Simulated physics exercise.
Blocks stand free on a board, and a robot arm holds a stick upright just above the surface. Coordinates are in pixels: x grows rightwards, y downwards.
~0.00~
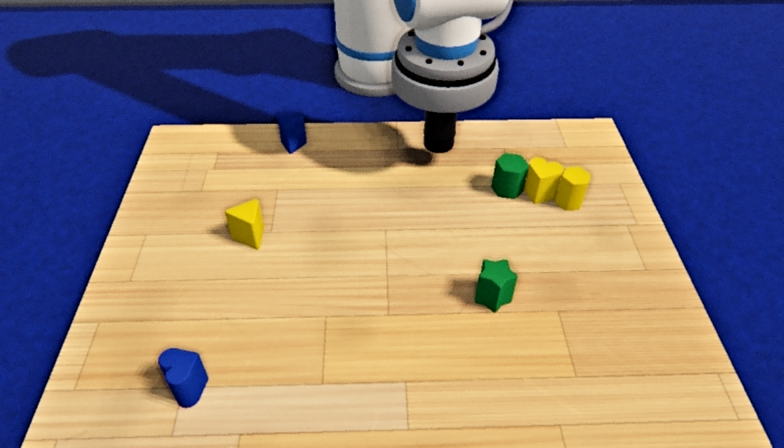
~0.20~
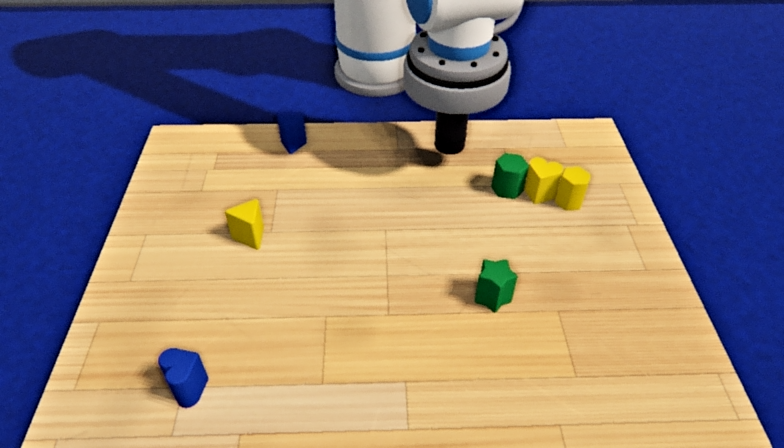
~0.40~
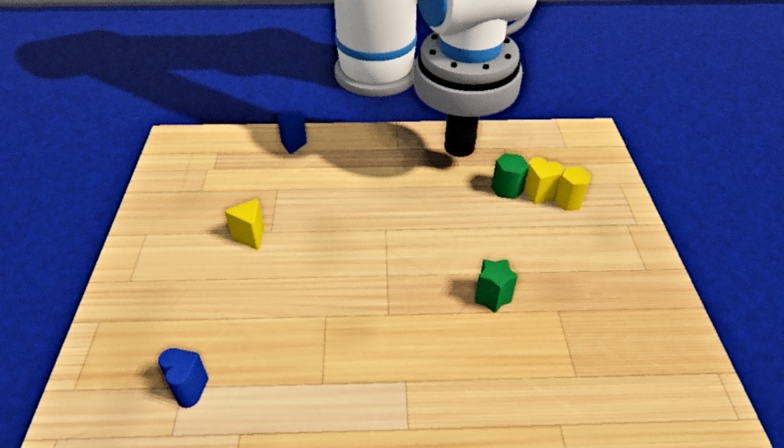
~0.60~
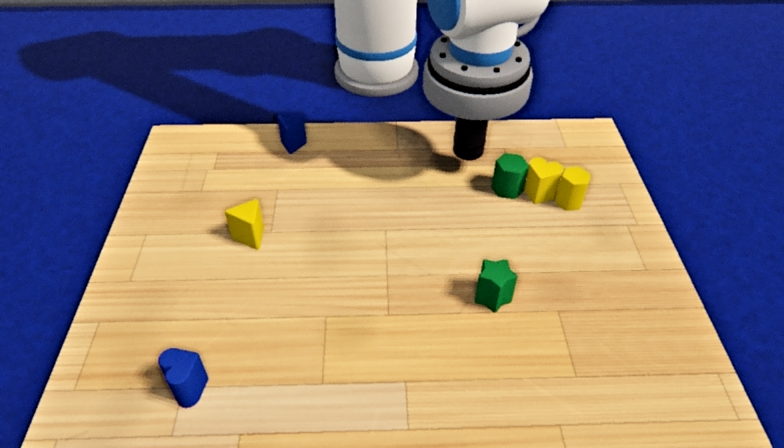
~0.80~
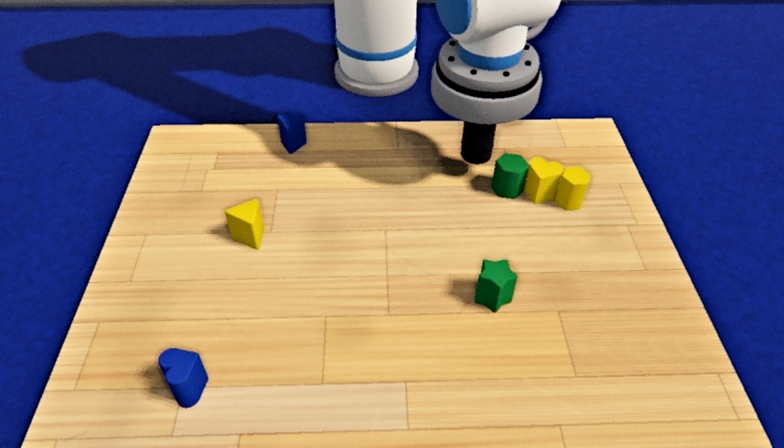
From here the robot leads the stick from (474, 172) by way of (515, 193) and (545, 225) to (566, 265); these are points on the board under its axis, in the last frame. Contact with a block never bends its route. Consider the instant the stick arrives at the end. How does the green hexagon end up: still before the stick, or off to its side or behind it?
At that point it is up front.
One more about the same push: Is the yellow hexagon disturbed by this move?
Moved away.
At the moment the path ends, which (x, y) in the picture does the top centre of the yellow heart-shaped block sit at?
Its top centre is at about (573, 178).
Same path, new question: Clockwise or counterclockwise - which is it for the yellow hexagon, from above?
It makes a clockwise turn.
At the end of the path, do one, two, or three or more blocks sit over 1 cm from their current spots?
Expect three or more.
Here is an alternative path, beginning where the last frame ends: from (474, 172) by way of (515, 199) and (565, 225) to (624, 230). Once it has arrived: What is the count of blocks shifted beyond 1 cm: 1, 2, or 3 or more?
A group of three or more is moved.
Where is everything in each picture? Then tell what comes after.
Lower end of the stick (439, 145), tops of blocks, green star-shaped block (498, 271), green hexagon (513, 162), yellow heart-shaped block (546, 167), yellow hexagon (577, 175), in the first picture.
Stick (449, 146), blocks as before, in the second picture.
Stick (459, 148), blocks as before, in the third picture.
Stick (468, 152), blocks as before, in the fourth picture.
Stick (476, 155), green star-shaped block (498, 271), green hexagon (513, 162), yellow heart-shaped block (546, 167), yellow hexagon (577, 175), in the fifth picture.
On the path given first. One third of the way, stick (519, 177); green hexagon (542, 185); yellow heart-shaped block (570, 175), turned 75° anticlockwise; yellow hexagon (597, 176), turned 40° clockwise.
Two thirds of the way, stick (549, 209); green hexagon (573, 220), turned 15° clockwise; yellow heart-shaped block (573, 178), turned 100° anticlockwise; yellow hexagon (601, 175), turned 35° clockwise.
At the end, stick (572, 248); green star-shaped block not moved; green hexagon (604, 260); yellow heart-shaped block (573, 178), turned 100° anticlockwise; yellow hexagon (601, 175), turned 35° clockwise.
